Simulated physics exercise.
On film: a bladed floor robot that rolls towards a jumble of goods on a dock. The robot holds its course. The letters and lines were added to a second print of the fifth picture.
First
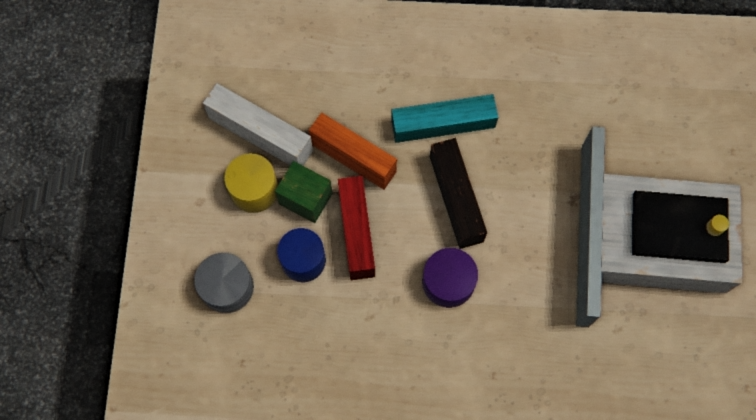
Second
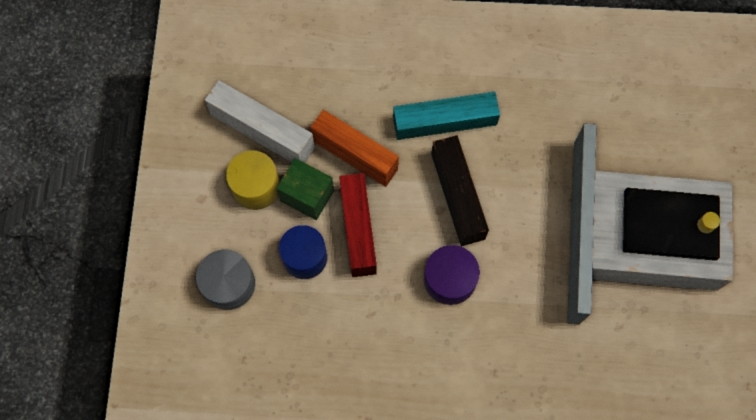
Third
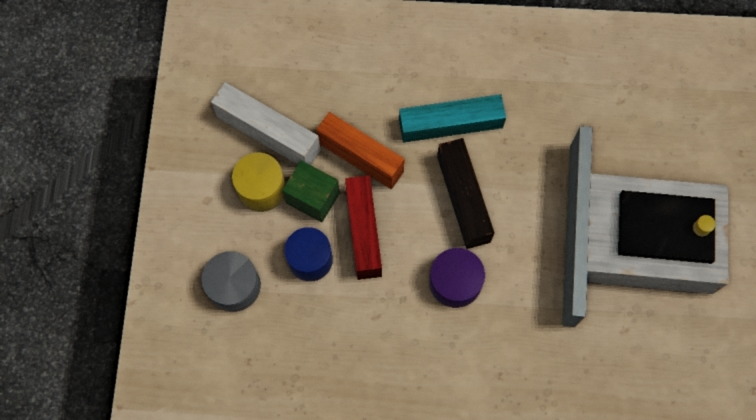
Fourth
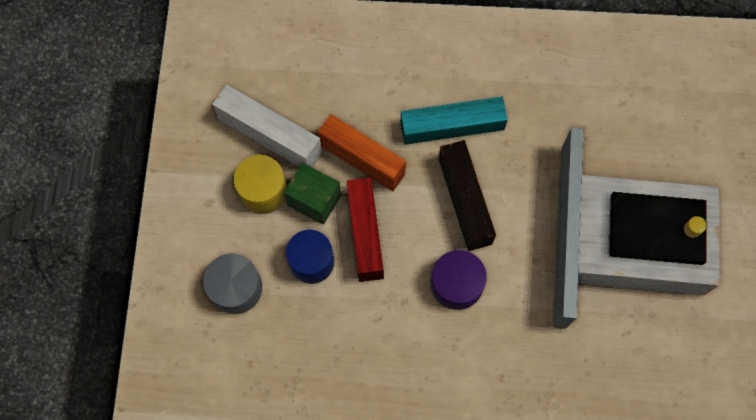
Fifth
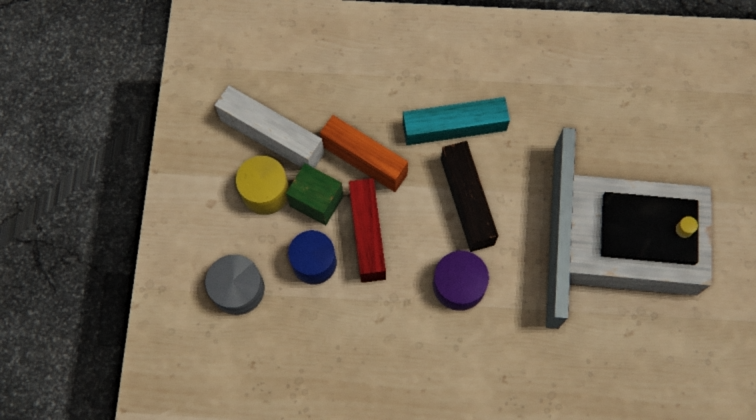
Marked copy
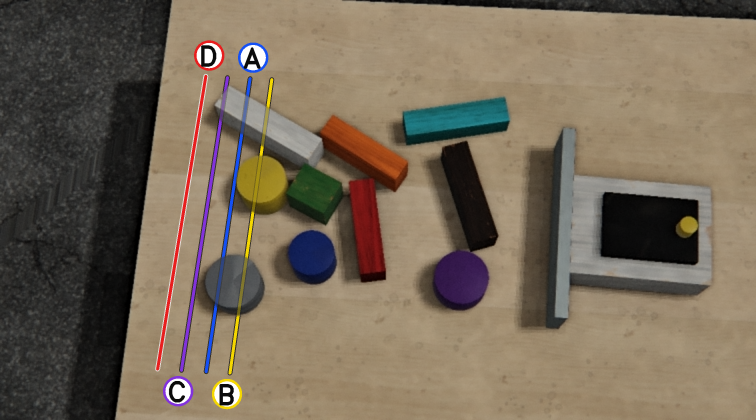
A grey-bladed machine with a pale body, black top panel and small yellow knob creeps left across a pale wooden surface seen from above, dark ground along the left edge. White, orange and turquoise bars lie above a yellow disc, green block, red and black bars, and grey, blue and purple discs. The machine advances slightly, blade first, touching nothing, while the view shifts a little, nudging the untouched pieces rightward together.
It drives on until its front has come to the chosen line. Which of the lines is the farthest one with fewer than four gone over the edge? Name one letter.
The farthest such stop is C.
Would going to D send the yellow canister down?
Yes.
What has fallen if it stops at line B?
The yellow canister.
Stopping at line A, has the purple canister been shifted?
By then, yes.
On the copy, A at (229, 219); B at (252, 220); C at (206, 217); D at (183, 216).
On C. First, robot (512, 220); purple canister (396, 278); red stick (361, 230).
Then, robot (380, 213); yellow canister (191, 165); blue canister (209, 226).
Finally, robot (277, 208); green crate over the edge; blue canister over the edge; three fallen.
By contrast, A is within the limit but short; B is within the limit but short; D drops four.
